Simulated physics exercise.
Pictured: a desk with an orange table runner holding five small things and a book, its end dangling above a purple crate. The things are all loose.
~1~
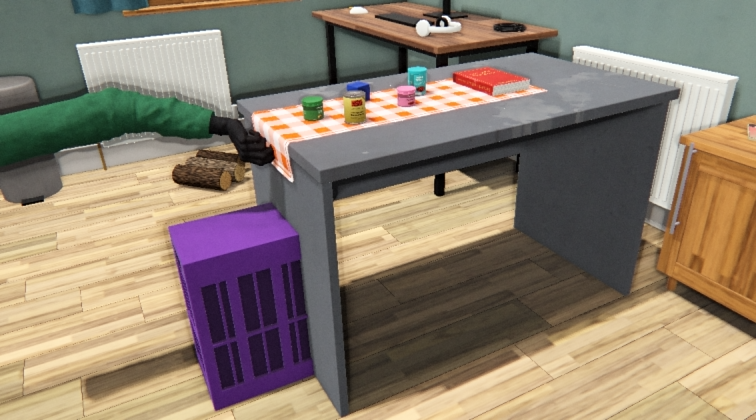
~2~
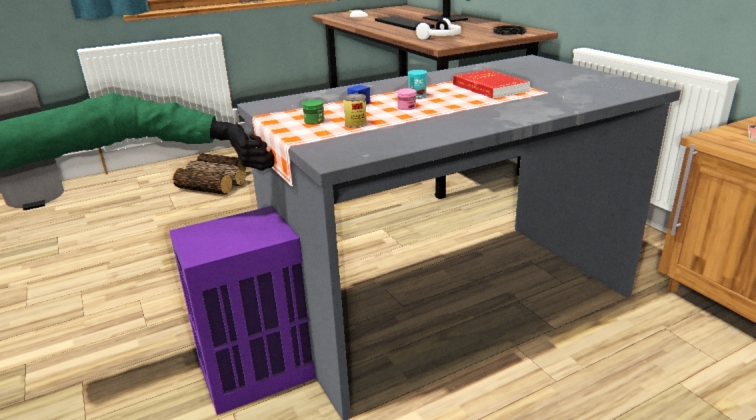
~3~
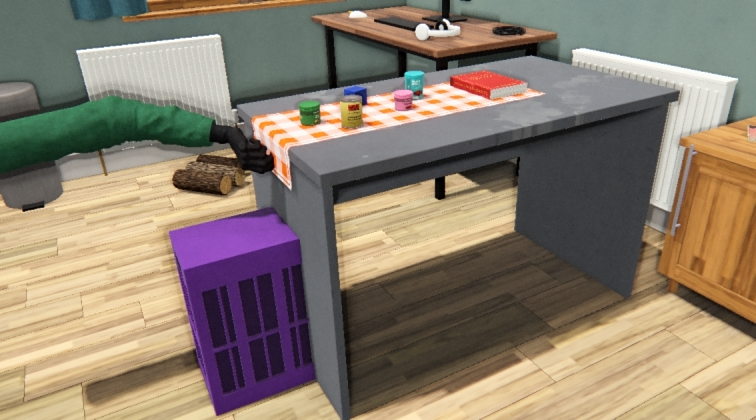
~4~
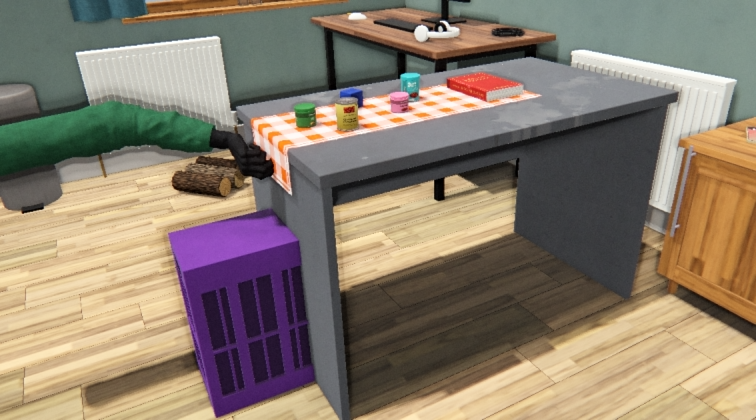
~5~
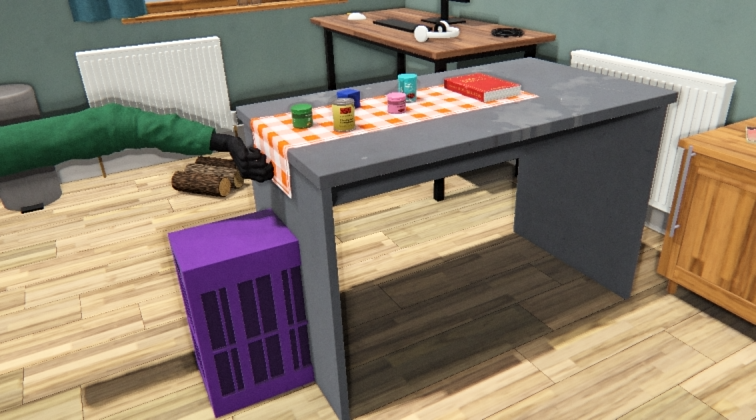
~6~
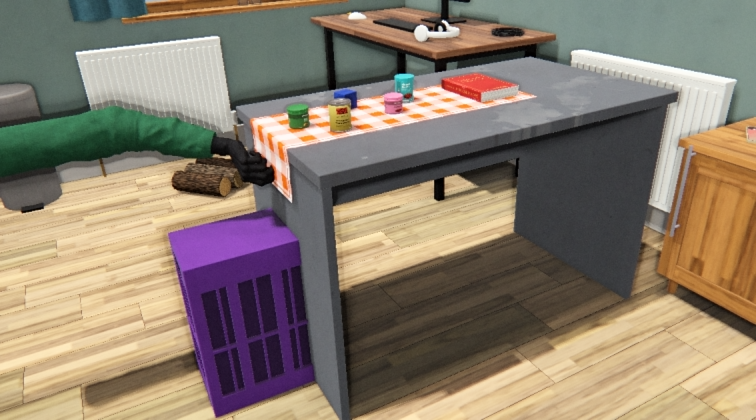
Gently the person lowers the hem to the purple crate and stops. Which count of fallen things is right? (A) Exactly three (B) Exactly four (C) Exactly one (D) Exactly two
C.
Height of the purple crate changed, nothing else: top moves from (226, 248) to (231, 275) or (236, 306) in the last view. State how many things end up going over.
The count comes out 2 and 3.
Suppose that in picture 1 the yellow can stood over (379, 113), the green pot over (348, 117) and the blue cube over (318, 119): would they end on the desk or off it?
The yellow can stays put; the green pot stays put; the blue cube ends up off.
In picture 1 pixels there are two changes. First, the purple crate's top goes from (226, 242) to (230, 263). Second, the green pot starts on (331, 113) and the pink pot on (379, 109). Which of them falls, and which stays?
Green pot: Lost; pink pot: Safe.
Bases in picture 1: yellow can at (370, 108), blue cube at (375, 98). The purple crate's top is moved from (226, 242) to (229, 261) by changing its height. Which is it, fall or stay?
In the end the yellow can is still on top and the blue cube is still on top.
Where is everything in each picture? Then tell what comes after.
Hem (292, 182); green pot (312, 99); yellow can (354, 93); blue cube (358, 84); pink pot (406, 88); turquoise can (417, 69); top of the crate (226, 242), in the first frame.
Hem (292, 186); green pot (313, 103), in the second frame.
Hem (291, 190); yellow can (351, 98), in the third frame.
Hem (292, 195); blue cube (351, 91); top of the crate (226, 248), in the fourth frame.
Hem (292, 199); pink pot (396, 95), in the fifth frame.
Hem (292, 202); green pot (297, 107); yellow can (339, 101); blue cube (345, 91); pink pot (393, 95); turquoise can (404, 76), in the sixth frame.
Early on, hem near (275, 194); all still up.
Midway, hem near (276, 210); all still up.
Near the end, hem on the crate; green pot gone.
Finally, hem on the crate; green pot gone. The answer is one.
